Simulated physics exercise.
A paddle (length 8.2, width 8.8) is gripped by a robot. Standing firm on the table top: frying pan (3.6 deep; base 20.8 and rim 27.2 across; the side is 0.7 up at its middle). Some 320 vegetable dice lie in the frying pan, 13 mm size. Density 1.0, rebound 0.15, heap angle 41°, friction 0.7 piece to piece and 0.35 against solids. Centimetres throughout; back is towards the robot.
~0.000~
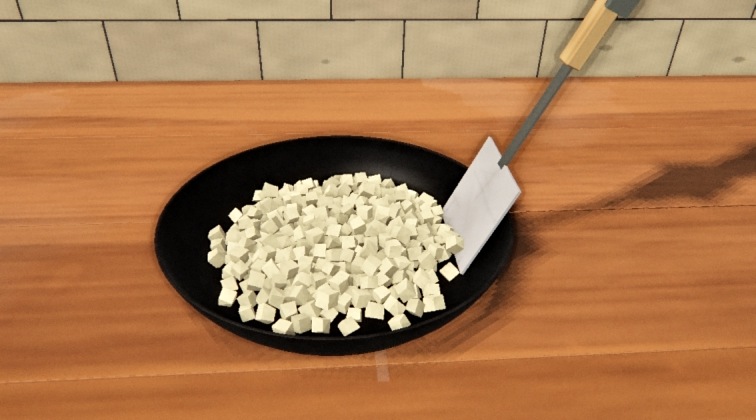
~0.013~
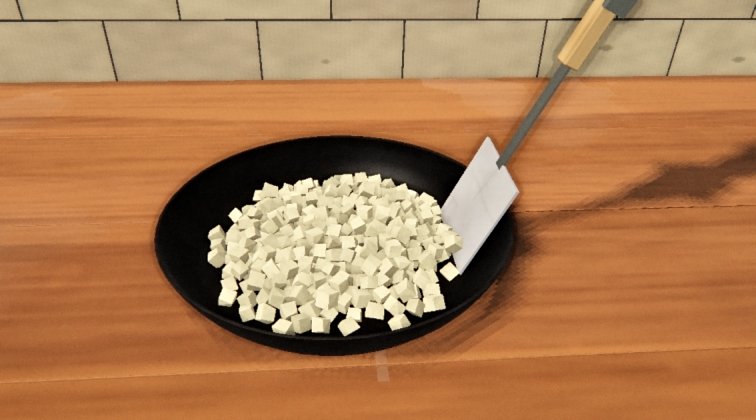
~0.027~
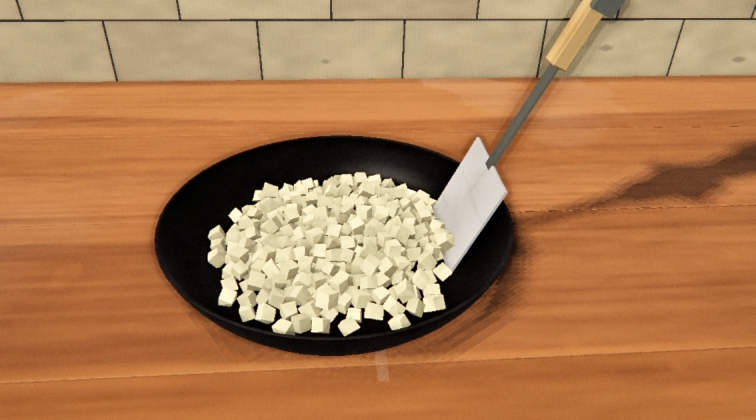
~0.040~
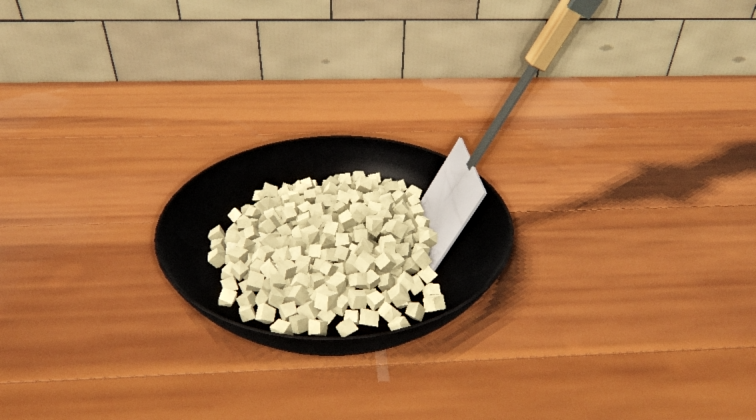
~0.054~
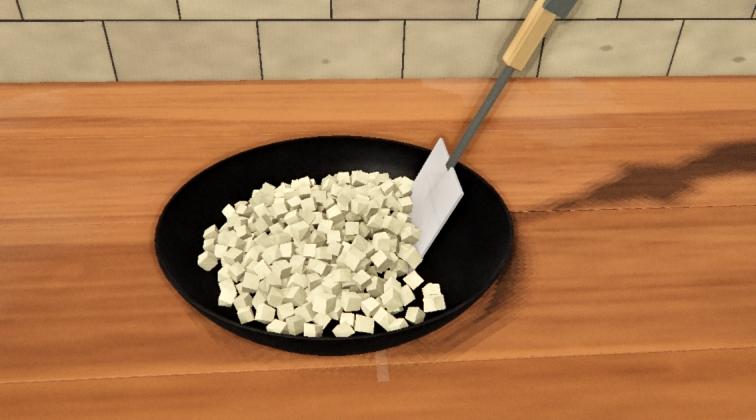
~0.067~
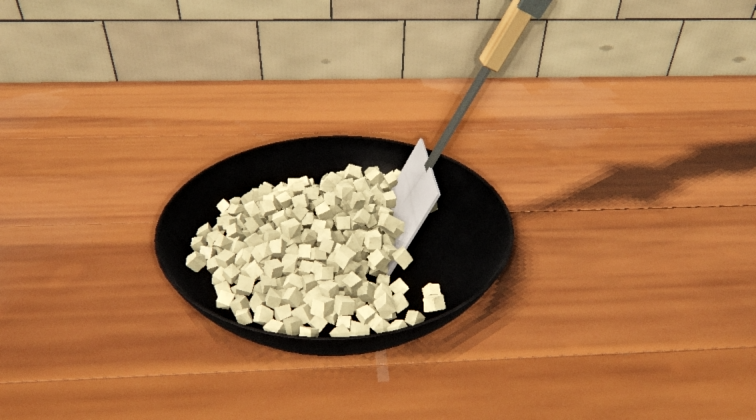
A wooden tabletop in front of a pale tiled wall is seen from slightly above by a still camera. A black frying pan holds a broad heap of cream-white vegetable dice, with a pale, flat-bladed spatula with a grey shaft and light wooden handle leaning in at its right side. The spatula barely moves at first, then slides left, pushing the dice into a tighter heap and baring the pan's right side, with a few dice left near the front right.
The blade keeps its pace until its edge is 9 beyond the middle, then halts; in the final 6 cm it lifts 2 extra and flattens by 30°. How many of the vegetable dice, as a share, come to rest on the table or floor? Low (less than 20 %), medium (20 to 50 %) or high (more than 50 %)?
On the table or floor the share is medium, 20 to 50 %.
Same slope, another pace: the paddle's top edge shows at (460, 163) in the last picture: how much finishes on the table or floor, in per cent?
About 15 per cent.
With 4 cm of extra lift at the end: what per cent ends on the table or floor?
Some 30 per cent.
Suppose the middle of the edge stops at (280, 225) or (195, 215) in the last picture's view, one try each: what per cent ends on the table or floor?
Some 10 and 45 per cent.
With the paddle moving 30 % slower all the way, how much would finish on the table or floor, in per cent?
In that case some 20 per cent.
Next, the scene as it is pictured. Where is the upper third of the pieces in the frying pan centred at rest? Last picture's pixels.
Near (207, 219).
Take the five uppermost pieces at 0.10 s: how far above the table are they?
About 7 cm.
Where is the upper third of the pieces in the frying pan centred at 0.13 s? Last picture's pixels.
At about (256, 216).
After 0.10 s, sloping 65°, highest piece 9 above the table; 314 in the frying pan, 2 on the blade or in flight.
After 0.13 s, sloping 57°, highest piece 10 above the table; 314 in the frying pan, 2 on the blade or in flight.
After 0.35 s, sloping 35°, highest piece 6 above the table; 230 in the frying pan, 78 on the table or floor, 8 on the blade or in flight.
After 1.40 s, sloping 35°, highest piece 5 above the table; 230 in the frying pan, 86 on the table or floor.
At rest, 230 in the frying pan, 86 on the table or floor. That is 27 % on the table or floor.
